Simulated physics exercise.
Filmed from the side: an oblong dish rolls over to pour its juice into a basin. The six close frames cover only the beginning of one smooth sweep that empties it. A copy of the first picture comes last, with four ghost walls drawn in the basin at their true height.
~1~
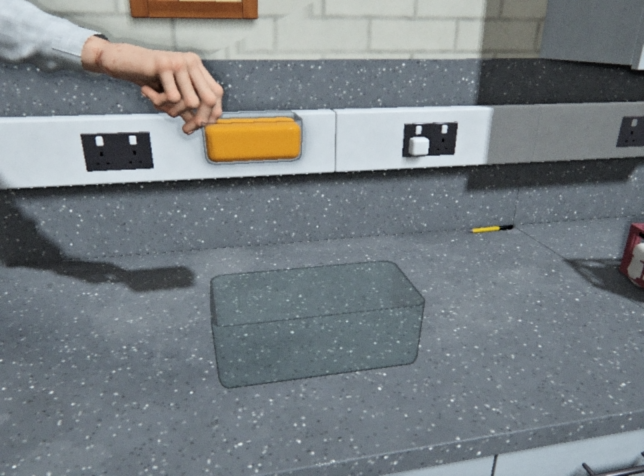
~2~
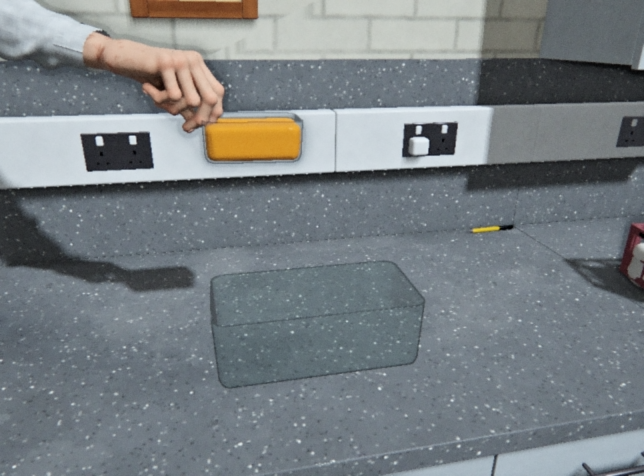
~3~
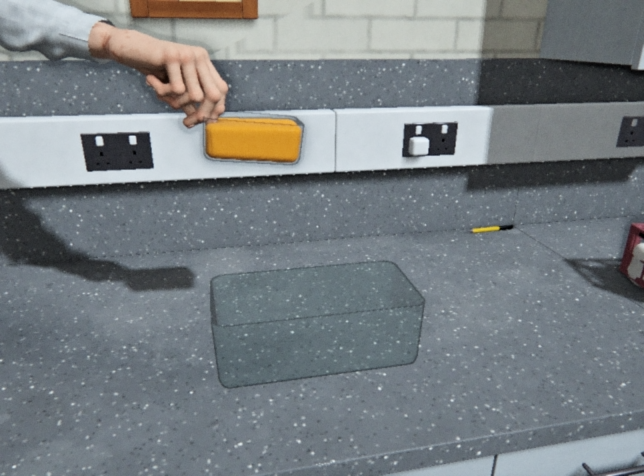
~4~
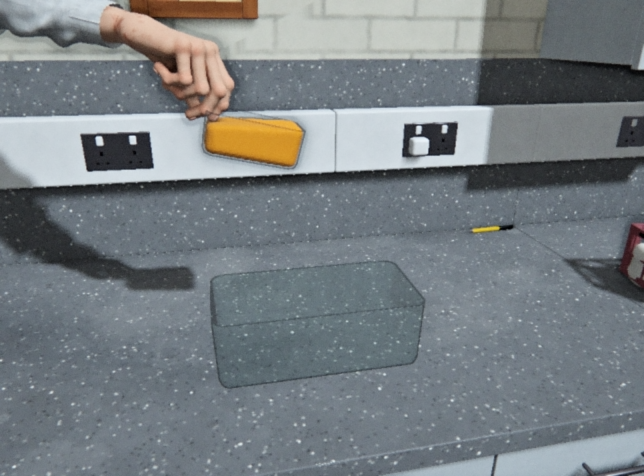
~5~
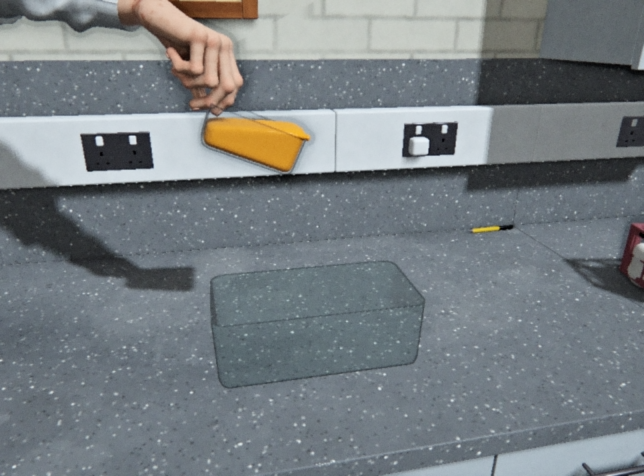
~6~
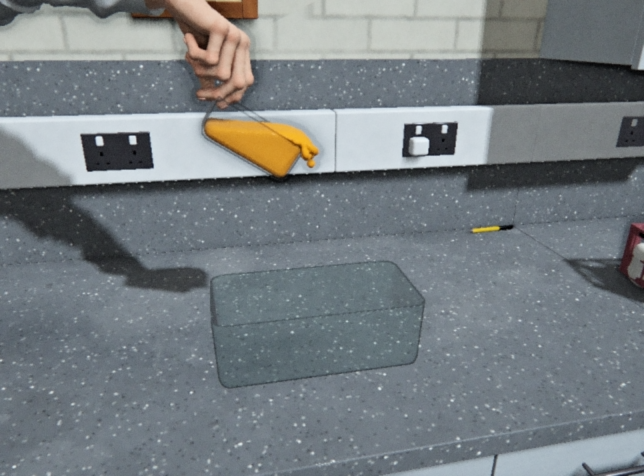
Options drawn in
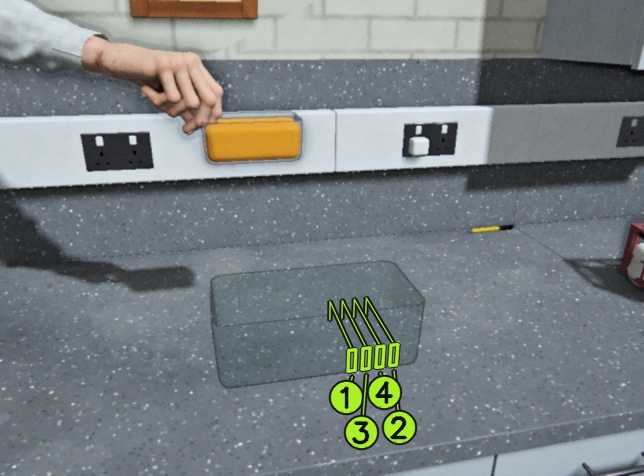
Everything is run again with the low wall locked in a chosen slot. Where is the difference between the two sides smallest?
Use position 3.
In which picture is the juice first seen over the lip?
In picture 5.
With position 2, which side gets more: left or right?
The left side.
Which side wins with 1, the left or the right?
The right one.
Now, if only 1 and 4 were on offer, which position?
It is 1.
On the marked copy, 1 at (352, 376); 2 at (393, 370); 3 at (366, 374); 4 at (380, 372).
Choosing 1, about 29 % ends left of the wall and 68 % right of it; 3 % is lost outside.
Choosing 2, about 91 % ends left of the wall and 5 % right of it; 4 % is lost outside.
Choosing 3, about 48 % ends left of the wall and 49 % right of it; 3 % is lost outside.
Choosing 4, about 81 % ends left of the wall and 16 % right of it; 3 % is lost outside.
